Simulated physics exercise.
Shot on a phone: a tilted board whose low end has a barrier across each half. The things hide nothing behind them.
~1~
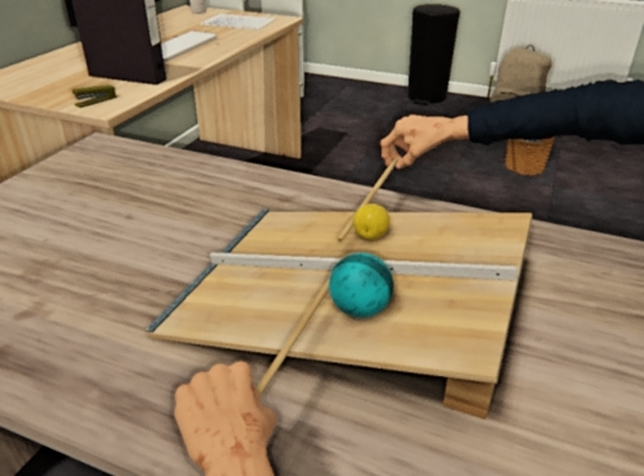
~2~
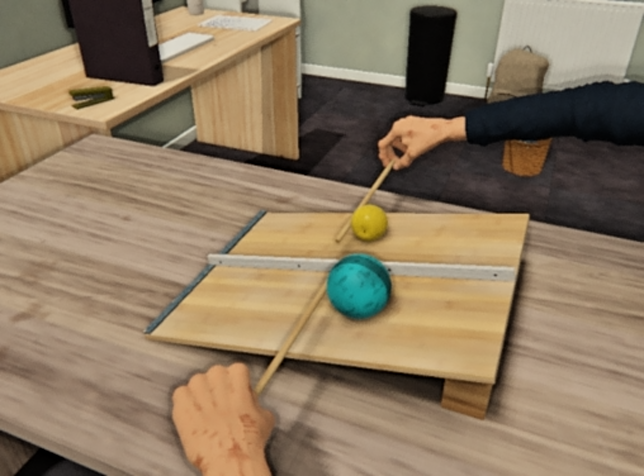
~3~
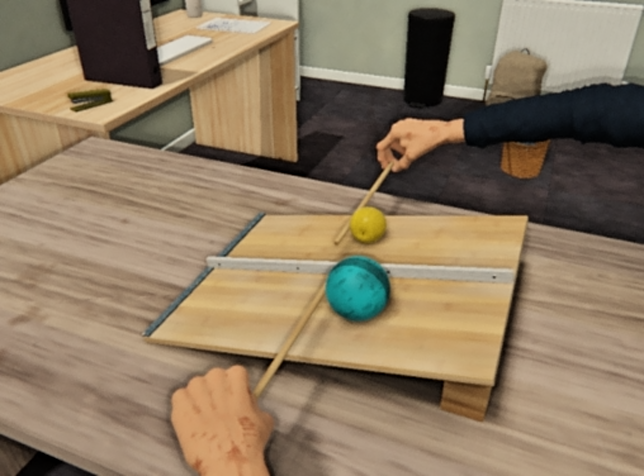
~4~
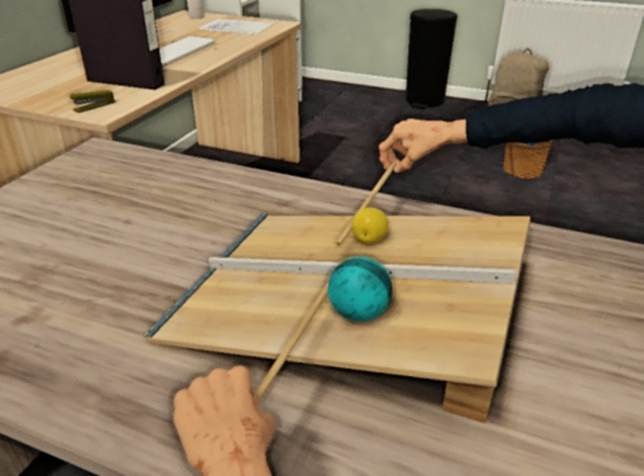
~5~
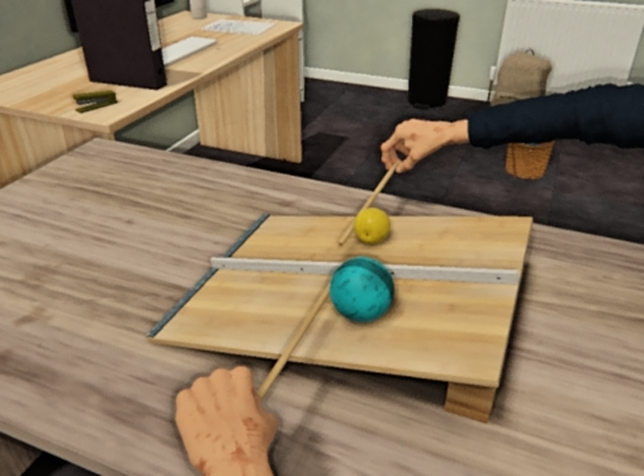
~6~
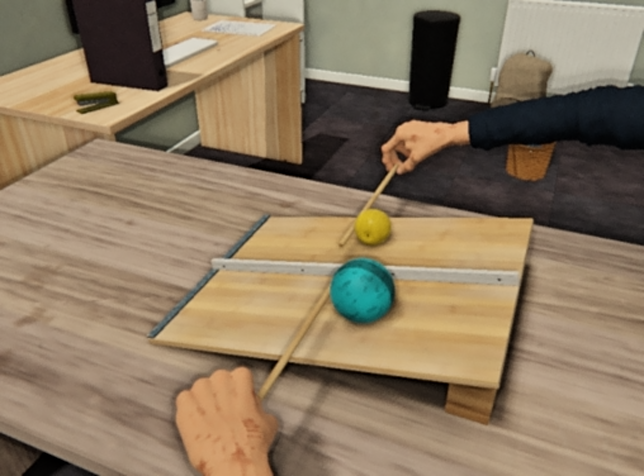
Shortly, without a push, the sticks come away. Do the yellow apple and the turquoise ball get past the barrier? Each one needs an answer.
The yellow apple falls off, and the turquoise ball falls off.
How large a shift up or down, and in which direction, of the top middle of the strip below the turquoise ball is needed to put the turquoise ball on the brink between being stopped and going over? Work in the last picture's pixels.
You'd need to go up by close to 12 pixels.
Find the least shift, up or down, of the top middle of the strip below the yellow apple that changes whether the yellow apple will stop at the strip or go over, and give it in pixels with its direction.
Move it up by about 8 pixels.
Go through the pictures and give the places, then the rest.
Held back by the sticks; yellow apple (371, 222); turquoise ball (362, 285); board (346, 268), in the first frame.
Held back by the sticks; turquoise ball (359, 287); board (344, 269), in the second frame.
Held back by the sticks; yellow apple (368, 225); board (343, 271), in the third frame.
Held back by the sticks; turquoise ball (360, 289); board (345, 272), in the fourth frame.
Held back by the sticks; yellow apple (372, 226); board (347, 272), in the fifth frame.
Held back by the sticks; yellow apple (373, 227); turquoise ball (363, 291); board (348, 274), in the sixth frame.
Then, 0.58 s later than the last frame, yellow apple rolling on the board near (263, 227); turquoise ball rolling on the board near (230, 283).
Then, 1.00 s later than the last frame, yellow apple off the board near (138, 209); turquoise ball off the board near (56, 252).
Then, 1.36 s later than the last frame, yellow apple off the board near (48, 187); turquoise ball off the board.
When it is over, the yellow apple runs past the strip; the turquoise ball runs past the strip.
